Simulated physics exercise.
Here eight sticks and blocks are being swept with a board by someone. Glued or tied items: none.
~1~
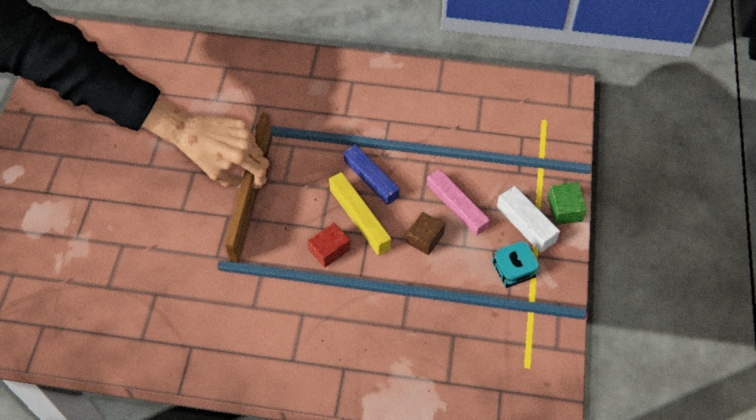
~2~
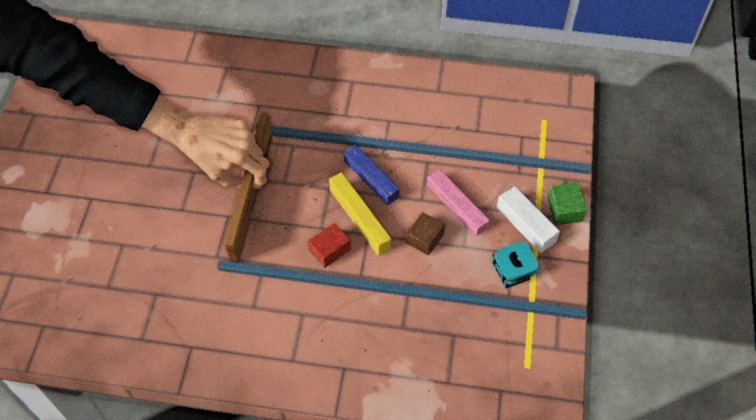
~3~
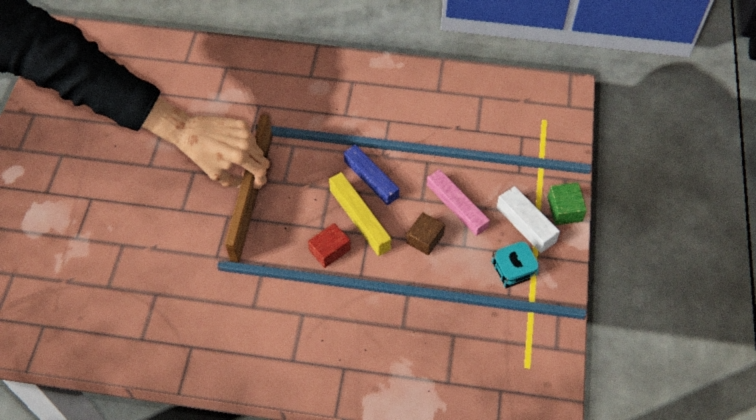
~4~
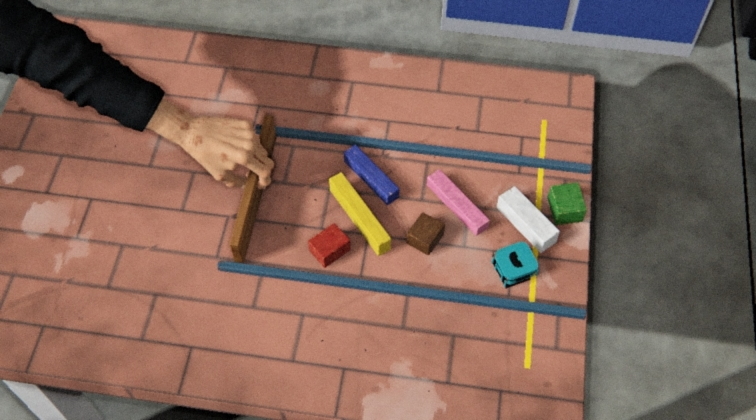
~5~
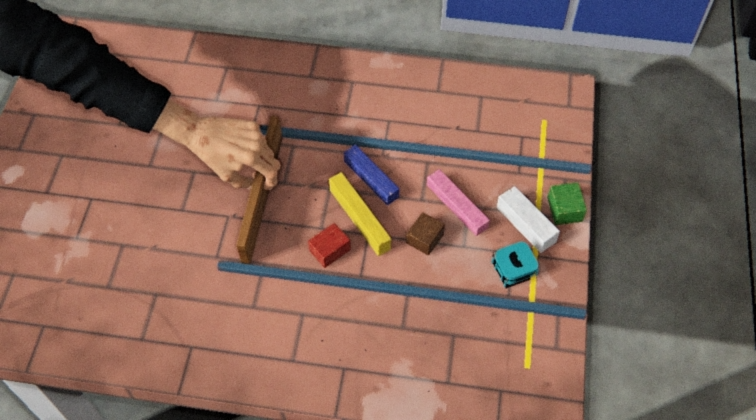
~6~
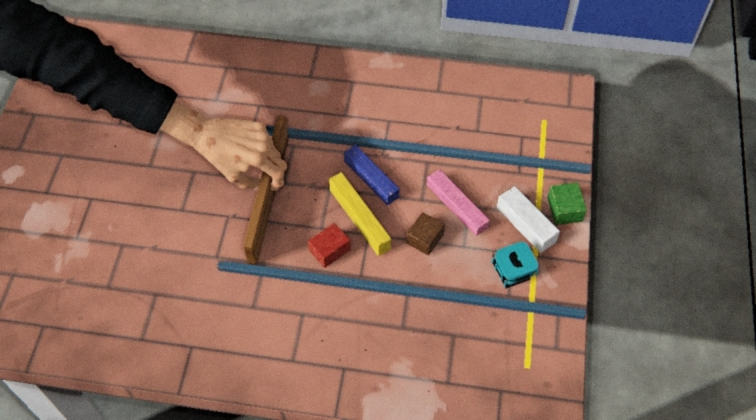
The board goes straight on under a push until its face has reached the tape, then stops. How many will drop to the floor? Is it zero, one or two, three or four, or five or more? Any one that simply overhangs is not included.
Band: Three to four.
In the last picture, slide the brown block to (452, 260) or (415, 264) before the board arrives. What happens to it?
The brown block: Stays put, then stays put.
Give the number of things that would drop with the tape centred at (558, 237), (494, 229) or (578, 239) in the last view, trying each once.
Down on the floor: 5, 1 and 8.
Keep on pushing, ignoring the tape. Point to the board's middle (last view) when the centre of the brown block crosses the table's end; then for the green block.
(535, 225) and (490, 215), more or less.
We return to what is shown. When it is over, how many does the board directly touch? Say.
3 in contact.
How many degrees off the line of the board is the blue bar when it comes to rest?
About 25°.
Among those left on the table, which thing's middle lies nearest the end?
The brown block is it.
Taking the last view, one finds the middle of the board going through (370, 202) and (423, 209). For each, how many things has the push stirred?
I make it 4 at the first spot and 5 at the other.
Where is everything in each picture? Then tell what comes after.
In the first picture, green block (567, 204); white bar (528, 219); turquoise case (515, 265); board (250, 187); tape (537, 234).
In the second picture, white bar (528, 219); brown block (426, 234).
In the third picture, turquoise case (515, 265); board (250, 187).
In the fourth picture, green block (567, 204); red block (329, 245).
In the fifth picture, white bar (528, 219); yellow bar (360, 214).
In the sixth picture, green block (567, 204); white bar (528, 219); turquoise case (515, 265); board (267, 189); tape (537, 234).
A little later, none off yet; green block at rest near (567, 204); white bar at rest near (528, 219); turquoise case at rest near (515, 265).
When it is over, the number that fall off is three or four; down, turquoise case, white bar and green block.
